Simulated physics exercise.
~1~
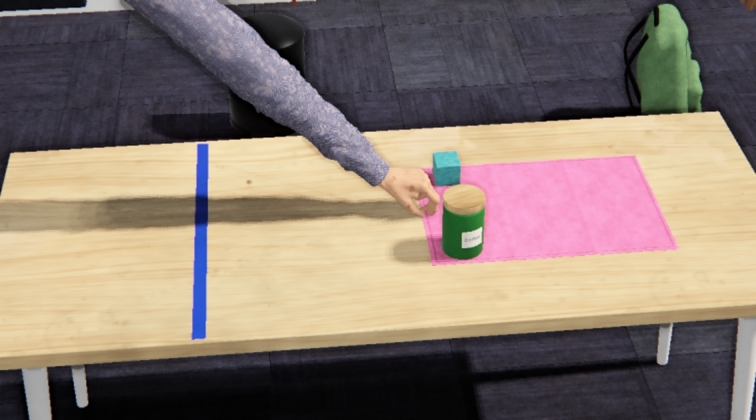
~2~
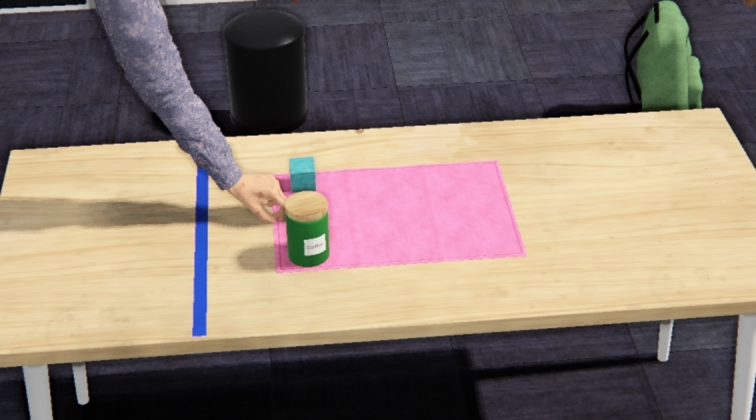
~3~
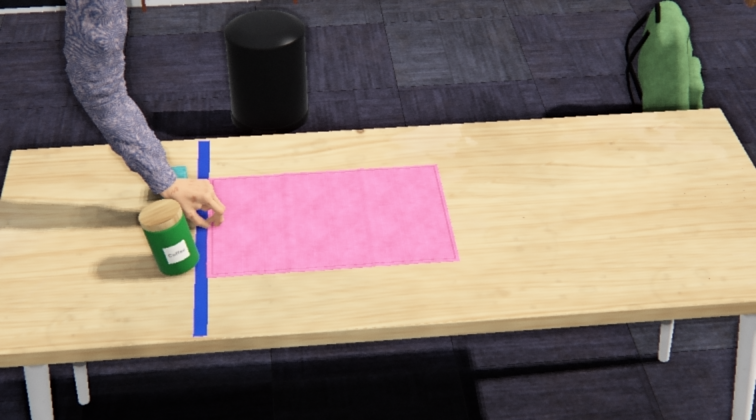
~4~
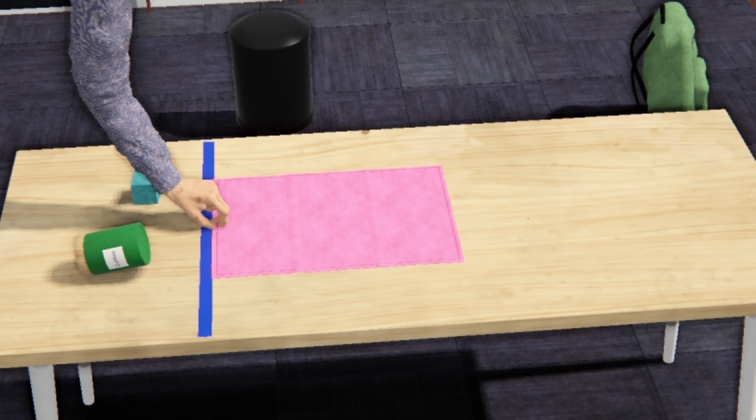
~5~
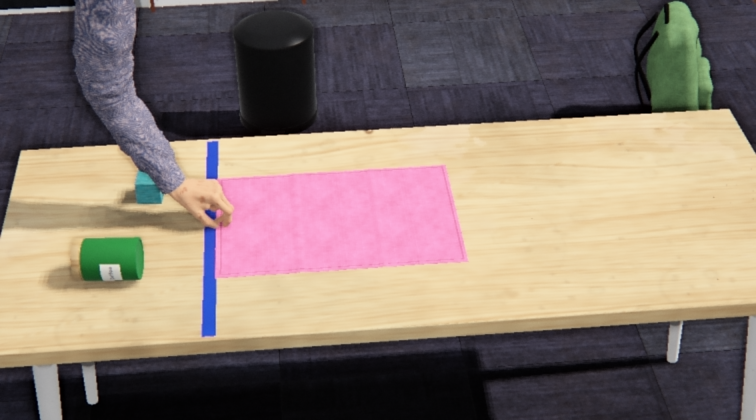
At first, a green jar with a wooden lid and a small turquoise block sit near the left edge of a pink cloth on a wooden table, with a hand at that edge. The hand draws the cloth left toward a strip of blue tape, and both objects ride along upright. When the edge reaches the tape, the cloth stops, but the jar and block carry on past it, the jar leaning. The jar then topples onto its side. Finally, it lies left of the tape with the block behind it, while the hand stays at the cloth's edge.
